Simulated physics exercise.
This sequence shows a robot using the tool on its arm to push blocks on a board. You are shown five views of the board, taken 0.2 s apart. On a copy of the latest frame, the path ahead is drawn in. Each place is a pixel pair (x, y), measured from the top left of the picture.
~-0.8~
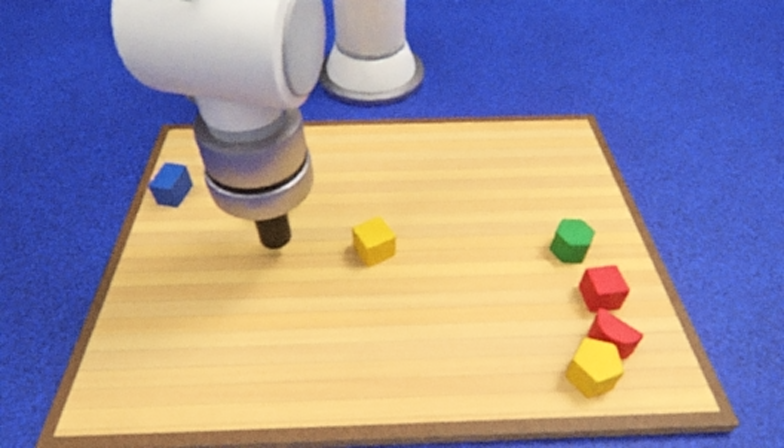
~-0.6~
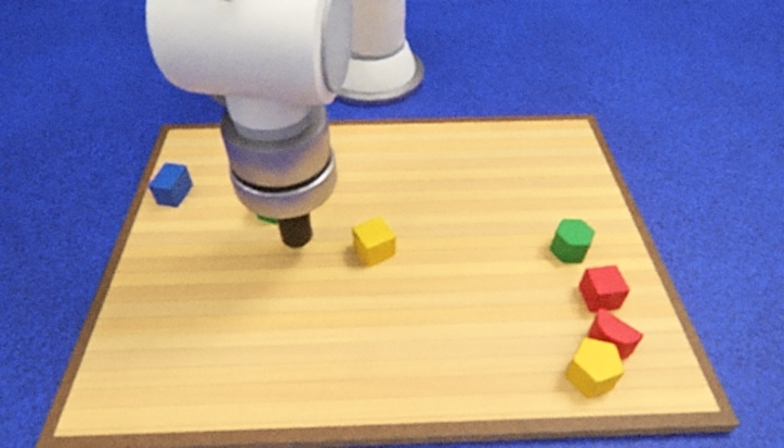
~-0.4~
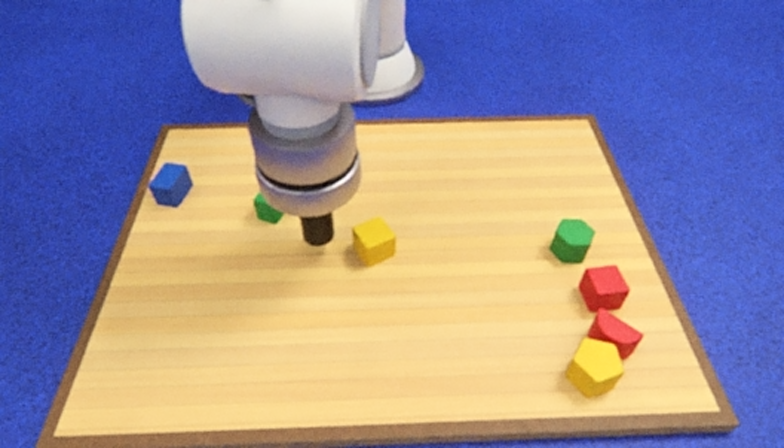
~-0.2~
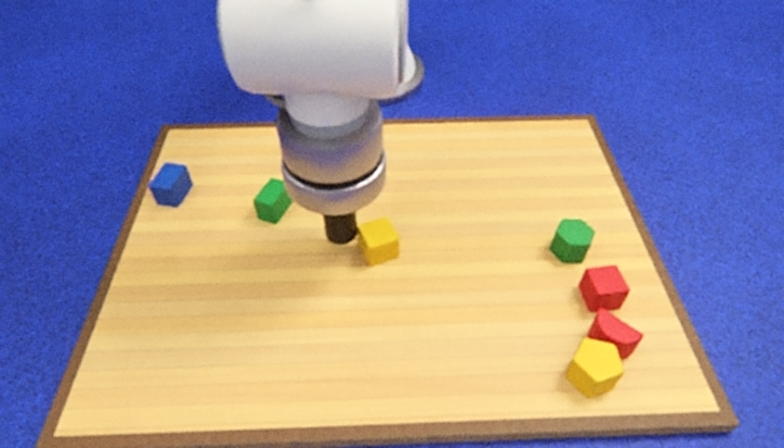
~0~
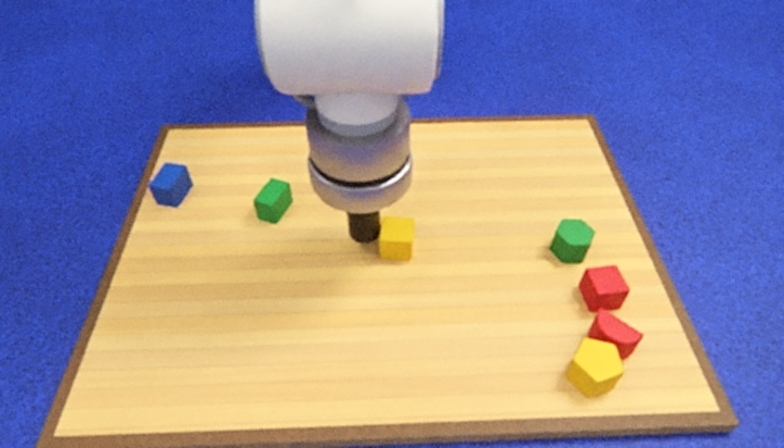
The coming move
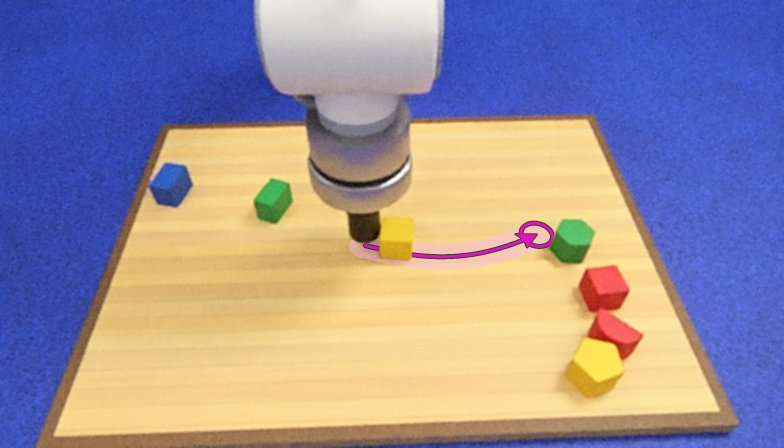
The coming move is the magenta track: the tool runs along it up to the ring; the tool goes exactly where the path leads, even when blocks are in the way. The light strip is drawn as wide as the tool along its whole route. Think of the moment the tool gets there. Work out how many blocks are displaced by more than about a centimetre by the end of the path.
Two get moved.
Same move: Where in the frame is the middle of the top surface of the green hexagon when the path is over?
Close to (612, 234).
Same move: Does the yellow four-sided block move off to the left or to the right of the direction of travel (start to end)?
Answer: Rightward.
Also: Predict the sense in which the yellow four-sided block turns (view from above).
My answer: Clockwise.
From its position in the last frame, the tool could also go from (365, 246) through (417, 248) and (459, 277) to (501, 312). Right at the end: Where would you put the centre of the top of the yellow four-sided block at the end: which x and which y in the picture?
Its top middle: (483, 239).
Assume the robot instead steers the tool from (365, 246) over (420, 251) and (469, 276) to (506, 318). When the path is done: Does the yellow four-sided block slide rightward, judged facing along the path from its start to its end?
I'd say no.
The line goes from (365, 246) by way of (425, 256) and (485, 252) to (537, 235).
On the path given first. One third of the way, tool at (426, 243); yellow four-sided block at (460, 234), turned 20° anticlockwise.
Two thirds of the way, tool at (488, 239); yellow four-sided block at (523, 233).
At the end, tool at (541, 222); yellow four-sided block at (574, 228), turned 30° clockwise; green hexagon at (612, 234); red four-sided block unmoved.
